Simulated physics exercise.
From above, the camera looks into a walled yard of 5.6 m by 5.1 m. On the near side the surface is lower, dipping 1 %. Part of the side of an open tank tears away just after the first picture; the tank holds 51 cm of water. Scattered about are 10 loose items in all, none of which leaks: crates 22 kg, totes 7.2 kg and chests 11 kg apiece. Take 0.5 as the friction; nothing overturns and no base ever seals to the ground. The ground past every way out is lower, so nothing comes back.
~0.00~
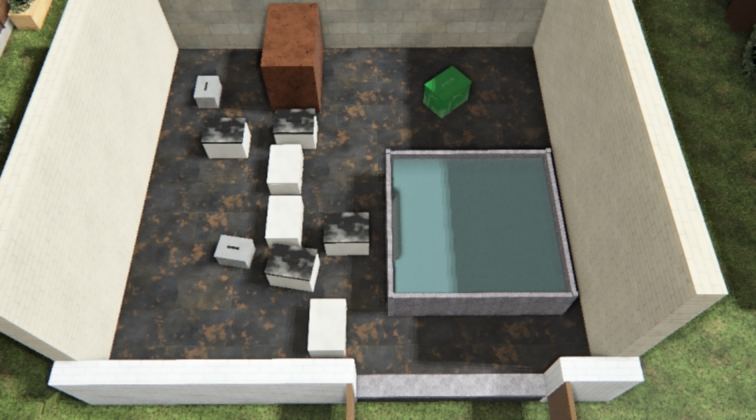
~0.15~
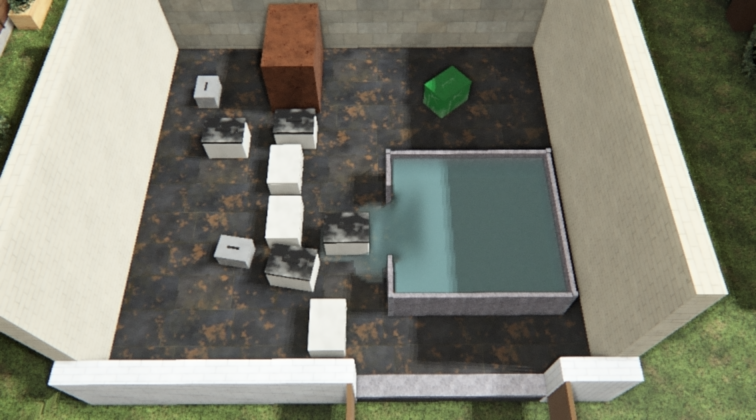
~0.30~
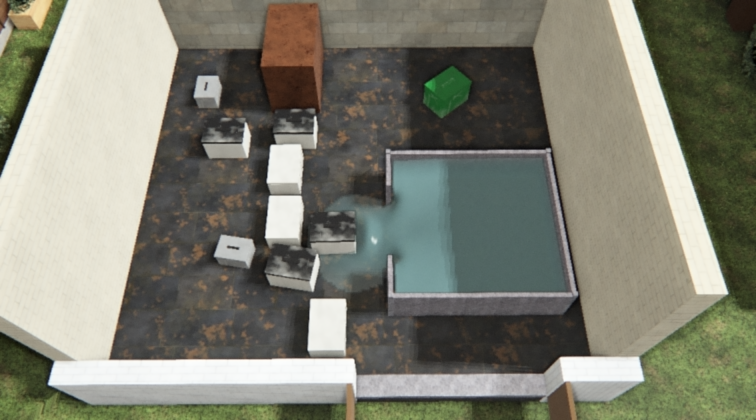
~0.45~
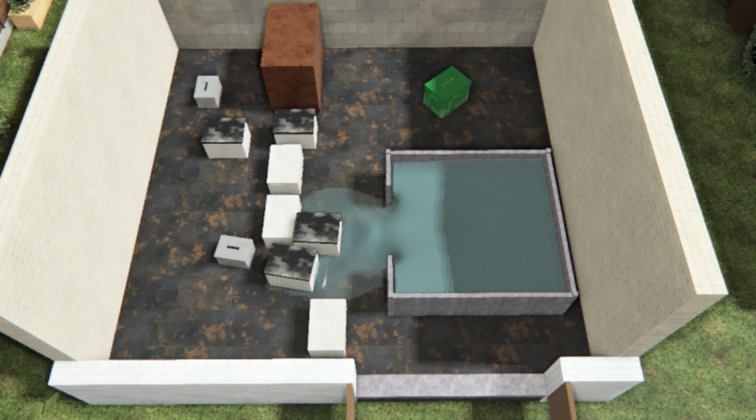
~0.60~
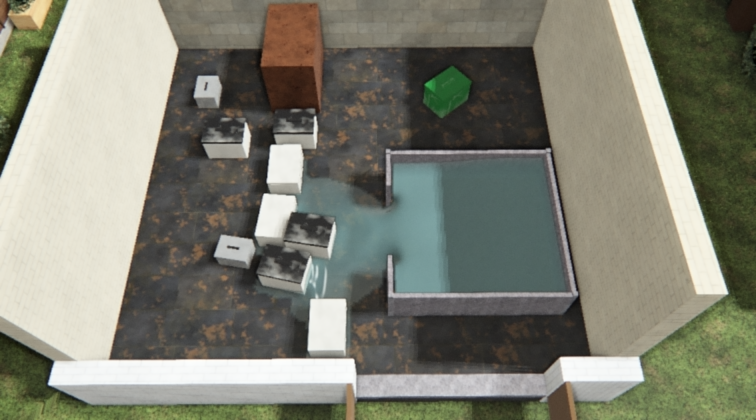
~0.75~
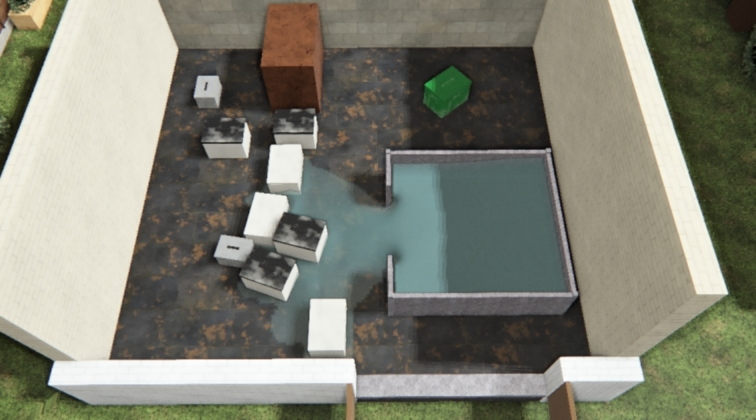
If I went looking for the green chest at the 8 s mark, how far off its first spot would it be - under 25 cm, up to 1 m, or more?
You would find it within 25 cm of its spot.
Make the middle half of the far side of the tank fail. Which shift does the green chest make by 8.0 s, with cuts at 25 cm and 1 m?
I'd expect the green chest to have ended up far off.
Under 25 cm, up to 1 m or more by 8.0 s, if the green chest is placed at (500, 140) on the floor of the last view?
As it turns out, it barely budges.
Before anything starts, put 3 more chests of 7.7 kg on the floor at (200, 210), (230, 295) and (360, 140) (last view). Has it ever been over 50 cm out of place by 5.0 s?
Going through them in the order asked, they come out clear of the mark, clear of the mark and shy of the mark.
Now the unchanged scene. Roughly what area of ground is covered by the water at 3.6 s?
Somewhere around 19 m2, roughly.
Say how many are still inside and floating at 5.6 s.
7.
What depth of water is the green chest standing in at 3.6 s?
About 1 cm.
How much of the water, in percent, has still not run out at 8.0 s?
I'd say some 96 percent hasn't gone yet.
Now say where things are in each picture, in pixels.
In the first frame, the green chest at (448, 83) rests on the ground; 3.8 m2 under water; 0 of 10 have shifted.
In the second frame, the green chest at (448, 83) rests on the ground; water covers 4.2 m2; 0 of 10 have shifted.
In the third frame, the green chest at (448, 83) rests on the ground; water covers 4.7 m2; 1 of 10 have shifted.
In the fourth frame, the green chest at (448, 83), on the bottom; water covers 5.3 m2; 1 of 10 have shifted.
In the fifth frame, the green chest at (448, 83), on the bottom; water covers 5.9 m2; 3 of 10 have shifted.
In the sixth frame, the green chest at (448, 83), on the bottom; water covers 6.5 m2; 3 of 10 have shifted.
After 1.6 s the green chest is near (448, 83), 0.0 m from its start, aground; 0 of 10 are out; 1 afloat.
After 3.6 s the green chest is near (448, 83), 0.0 m from its start, aground; 0 of 10 are out; 5 afloat.
After 5.6 s the green chest is near (448, 83), 0.0 m from its start, aground; 0 of 10 are out; 7 afloat.
After 8.0 s the green chest is near (448, 83), 0.0 m from its start, aground; 0 of 10 are out; 7 afloat.
